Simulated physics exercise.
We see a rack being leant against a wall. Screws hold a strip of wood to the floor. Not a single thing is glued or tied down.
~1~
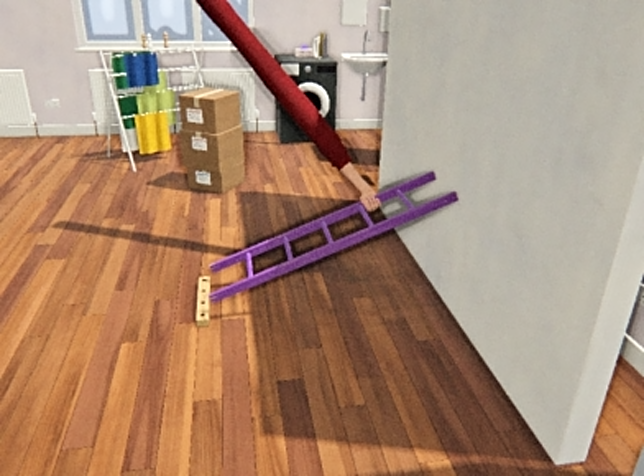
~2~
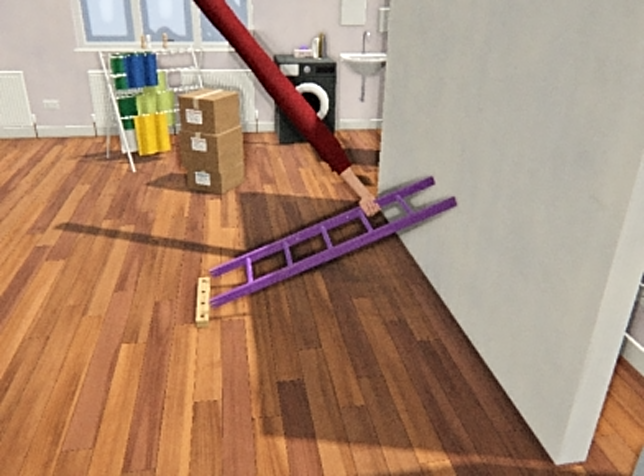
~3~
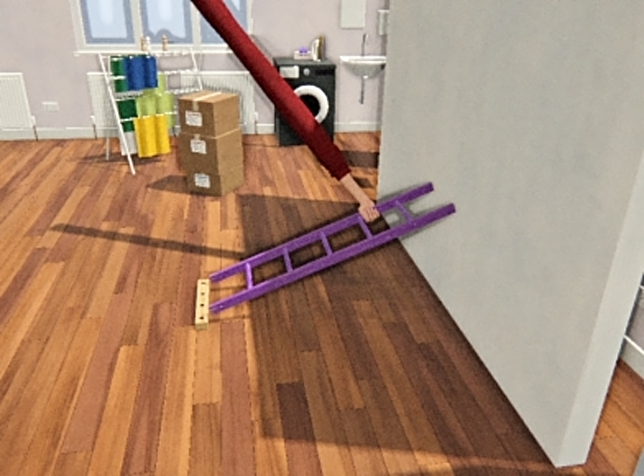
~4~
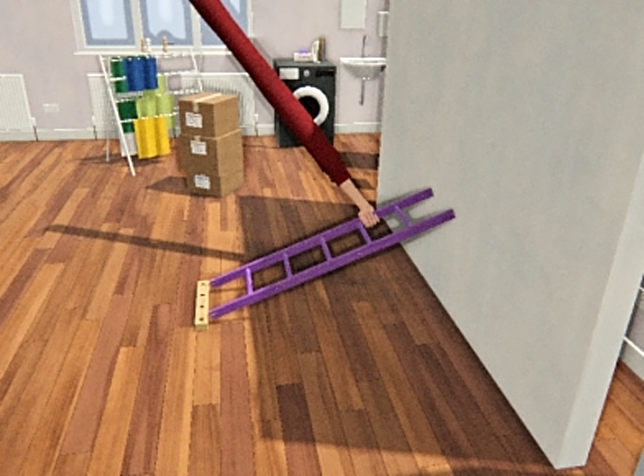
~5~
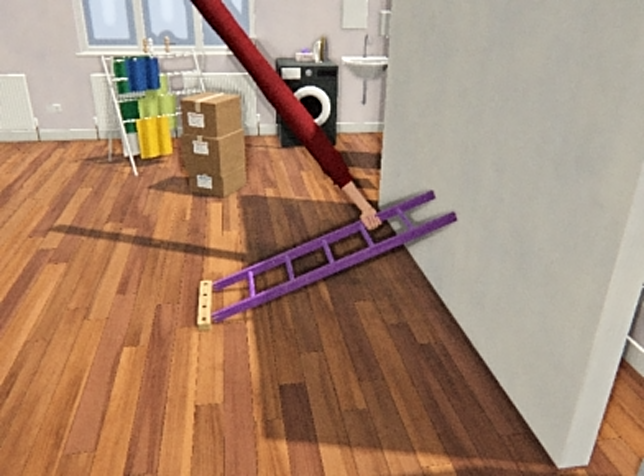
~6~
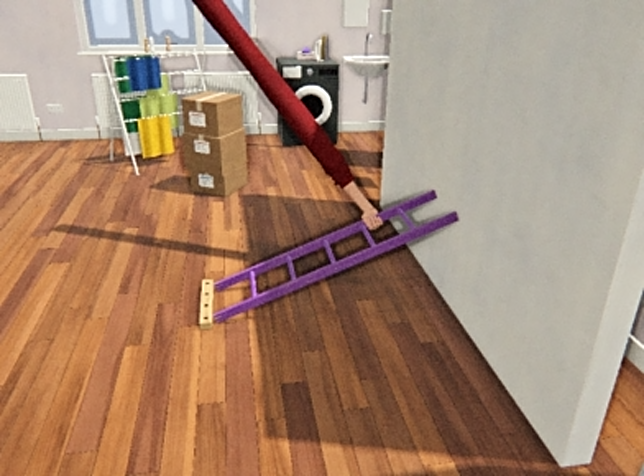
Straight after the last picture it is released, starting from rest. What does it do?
It stays leaning.
Then, 0.10 s on from there, purple rack moving near (330, 255).
Then, 0.36 s on from there, purple rack at rest near (330, 255).
In the end, the purple rack remains leaning, near (330, 255).
